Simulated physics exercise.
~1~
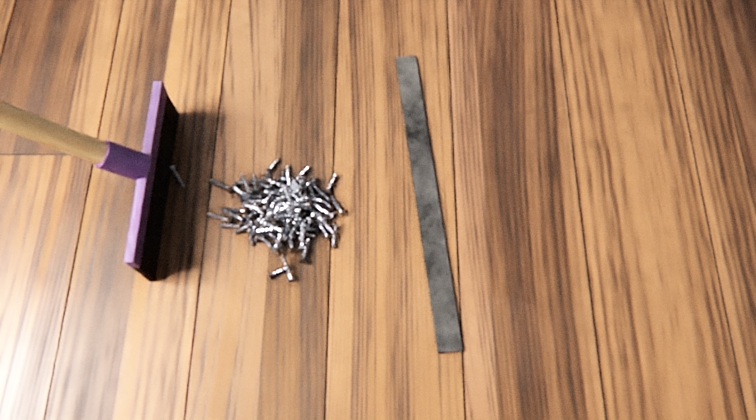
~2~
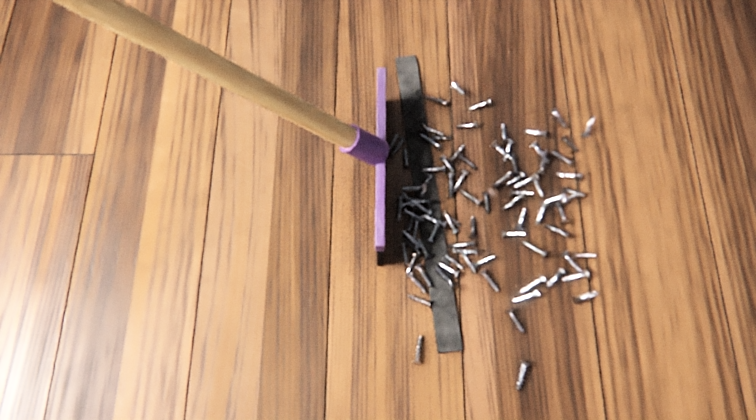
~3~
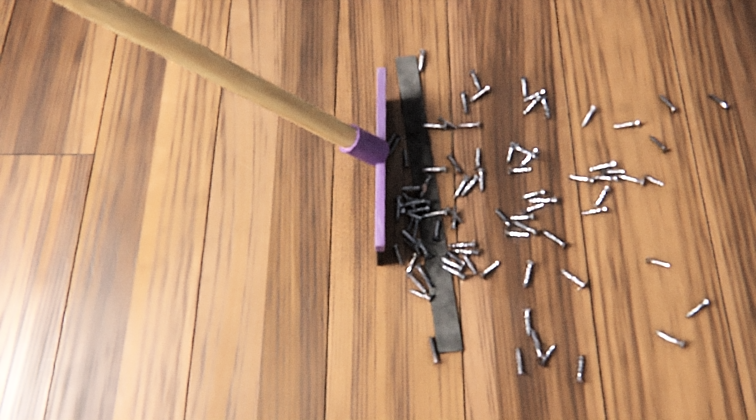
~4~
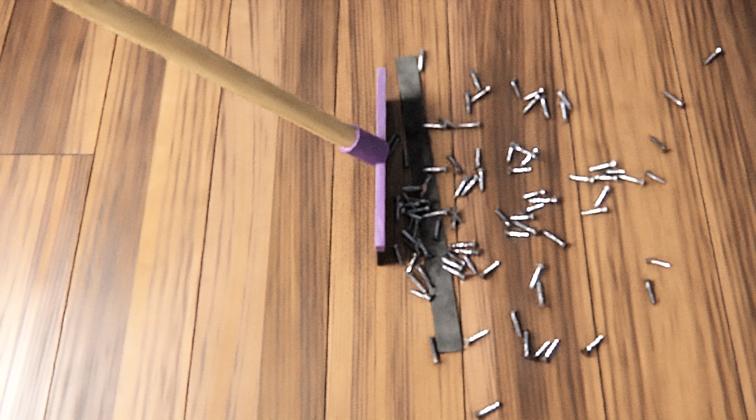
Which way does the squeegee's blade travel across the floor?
The blade travels to the right, toward the dark strip.
